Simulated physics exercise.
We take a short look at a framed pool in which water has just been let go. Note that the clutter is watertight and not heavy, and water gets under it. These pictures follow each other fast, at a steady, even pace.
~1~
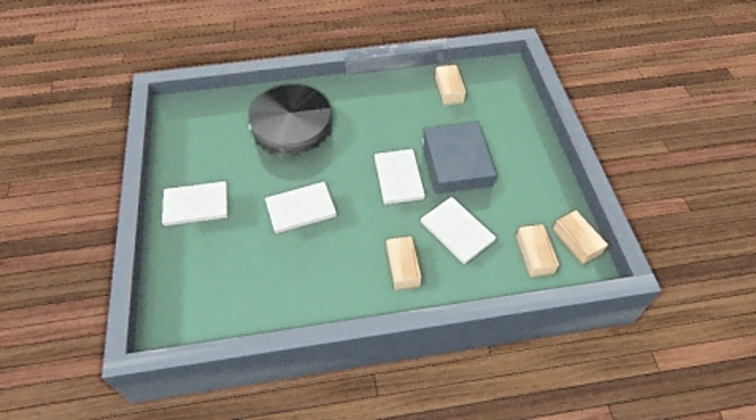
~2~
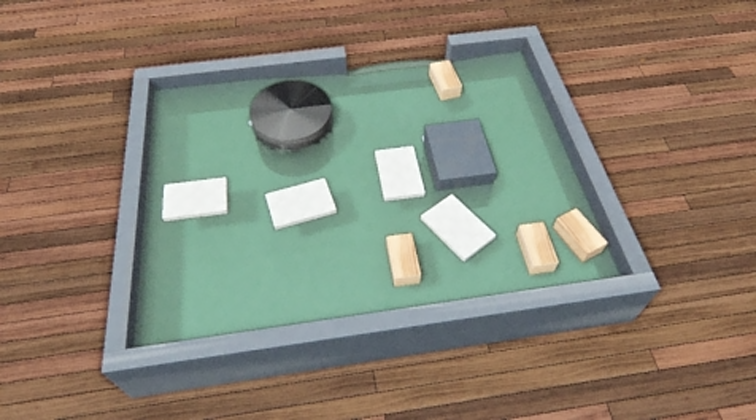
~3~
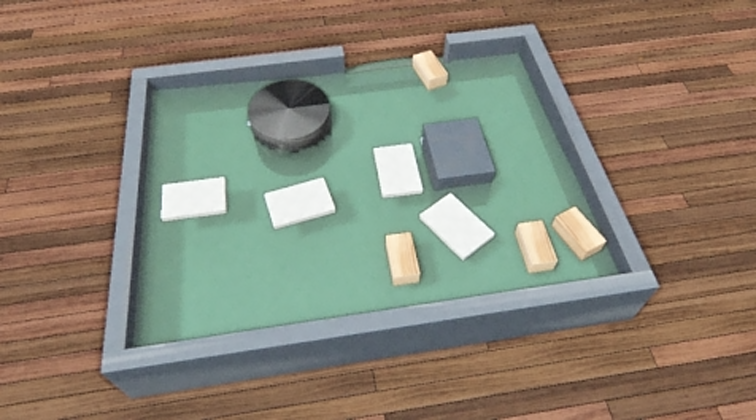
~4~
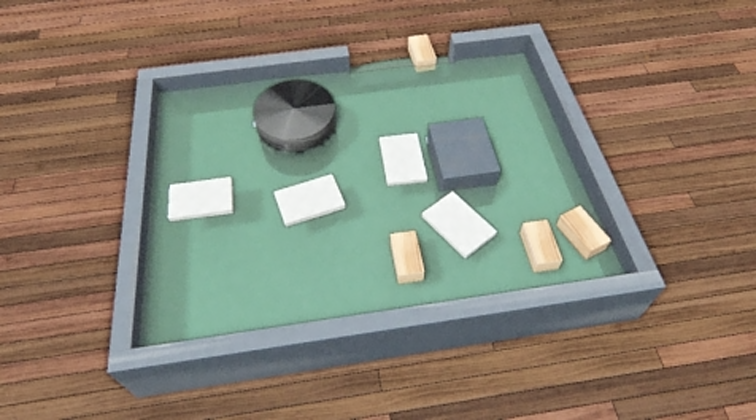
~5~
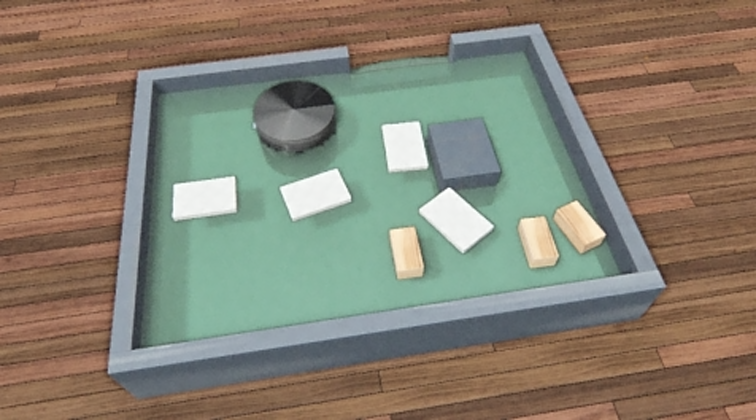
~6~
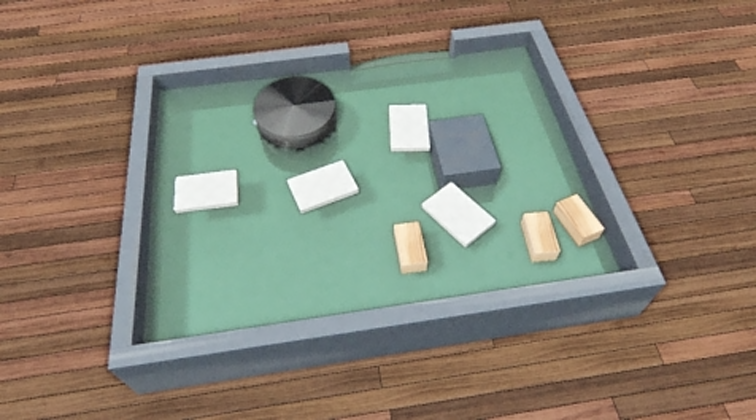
Floating blocks and slabs drift in a blue-grey framed pool with a green floor, set on wooden planks and seen from above at an angle that jitters slightly. Four white slabs and four pale wooden blocks surround a black drum at upper left and a dark box right of centre. A gap opens in the far wall, the nearest block slips out through it and disappears, and the others edge slowly after it.
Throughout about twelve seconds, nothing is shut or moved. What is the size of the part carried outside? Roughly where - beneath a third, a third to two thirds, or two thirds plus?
Roughly a third to two thirds.
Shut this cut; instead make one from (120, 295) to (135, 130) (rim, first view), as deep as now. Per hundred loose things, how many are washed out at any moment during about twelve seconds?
That comes to 50 per cent of the things.
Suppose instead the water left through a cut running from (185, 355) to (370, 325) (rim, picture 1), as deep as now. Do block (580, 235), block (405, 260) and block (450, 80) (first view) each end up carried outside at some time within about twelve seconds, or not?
My answer, each in turn: Not lost, lost, not lost.
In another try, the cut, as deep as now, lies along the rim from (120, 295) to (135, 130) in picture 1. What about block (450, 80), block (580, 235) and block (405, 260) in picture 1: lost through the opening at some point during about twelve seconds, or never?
Taken in that order, the answers are not lost, not lost, swept away.
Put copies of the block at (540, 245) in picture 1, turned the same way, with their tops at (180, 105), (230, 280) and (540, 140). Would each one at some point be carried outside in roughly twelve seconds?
The three, in sequence: Remains behind, remains behind and departs.
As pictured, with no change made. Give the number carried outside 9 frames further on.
That gives 2.
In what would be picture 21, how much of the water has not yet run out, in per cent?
Close to 66 per cent.
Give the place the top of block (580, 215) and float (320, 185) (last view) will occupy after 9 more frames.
Look for them around (579, 186) and (364, 150).
A moment on, 1 of 8 are out; 7 afloat.
Next, 2 of 8 are out; 6 afloat.
Later, 2 of 8 are out; 6 afloat.
In the end, 3 of 8 are out; 5 afloat.
